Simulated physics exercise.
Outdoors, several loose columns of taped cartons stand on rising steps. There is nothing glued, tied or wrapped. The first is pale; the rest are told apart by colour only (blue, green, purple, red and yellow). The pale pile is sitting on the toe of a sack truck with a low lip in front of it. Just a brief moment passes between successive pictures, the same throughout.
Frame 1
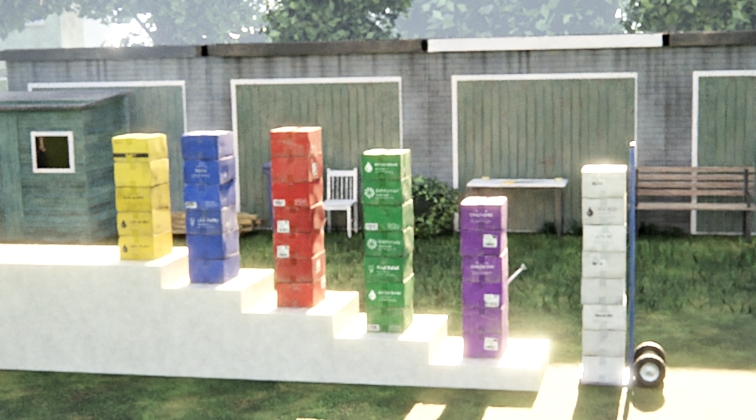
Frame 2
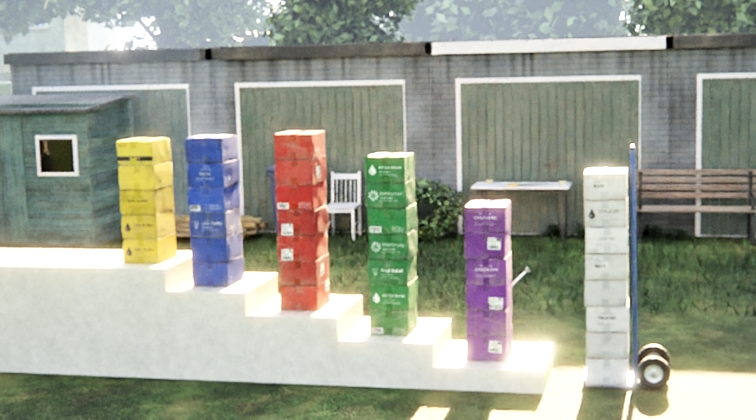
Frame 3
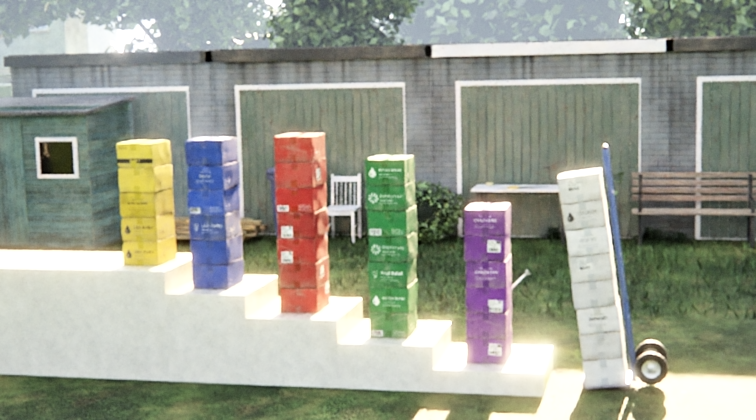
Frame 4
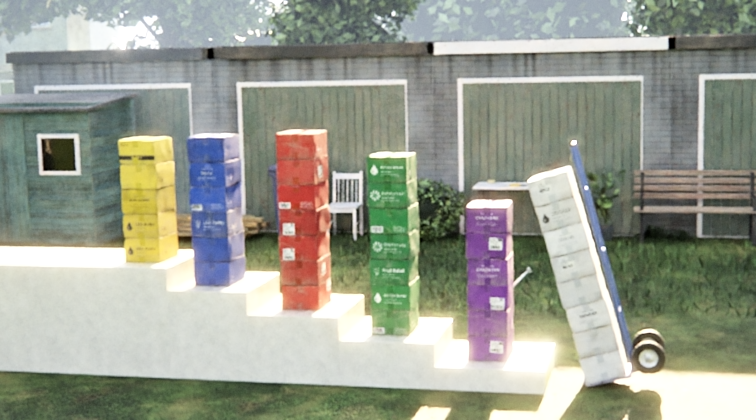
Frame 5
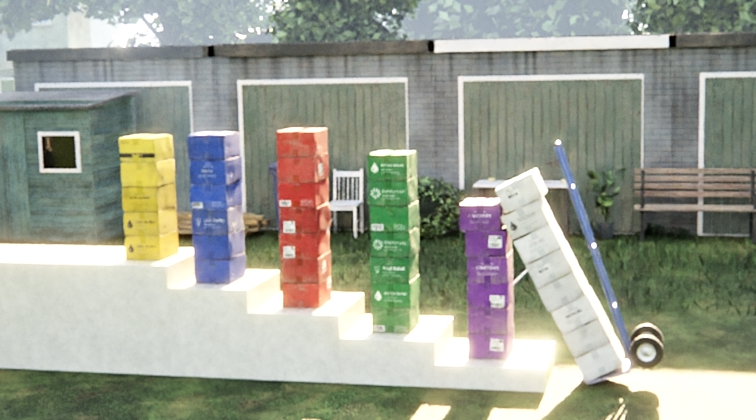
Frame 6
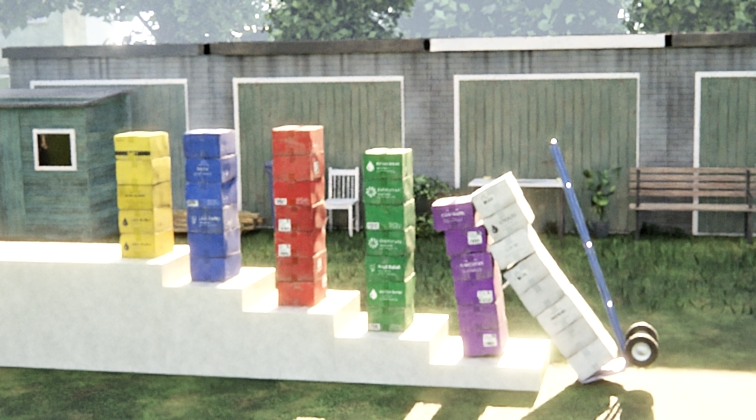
A white stack of boxes leans left off a hand truck and pushes the purple stack.
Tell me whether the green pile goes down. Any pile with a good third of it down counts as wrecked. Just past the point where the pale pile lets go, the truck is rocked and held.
It goes down.
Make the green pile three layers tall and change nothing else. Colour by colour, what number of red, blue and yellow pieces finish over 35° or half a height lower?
Per pile, red = 0, blue = 0, yellow = 0.
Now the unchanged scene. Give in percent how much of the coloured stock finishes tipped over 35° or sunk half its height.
90 %, roughly.
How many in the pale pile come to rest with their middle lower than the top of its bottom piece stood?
Of the pale pieces, the number is 1.
Shortly afterwards, 8 of the pale pile down; none of the 7 green cartons down (0 of 31 in all colours); top green carton tilted a little; top purple carton tilted clearly, a little lower.
Next, 8 of the pale pile down; 7 of the 7 green cartons down (19 of 31 in all colours); top green carton tilted well over, some two heights lower; top blue carton tilted clearly.
In the end, 8 of the pale pile down; 7 of the 7 green cartons down (28 of 31 in all colours); top green carton tilted well over, some two heights lower; top yellow carton upside down. From the last view, middles, top green carton near (261, 206).
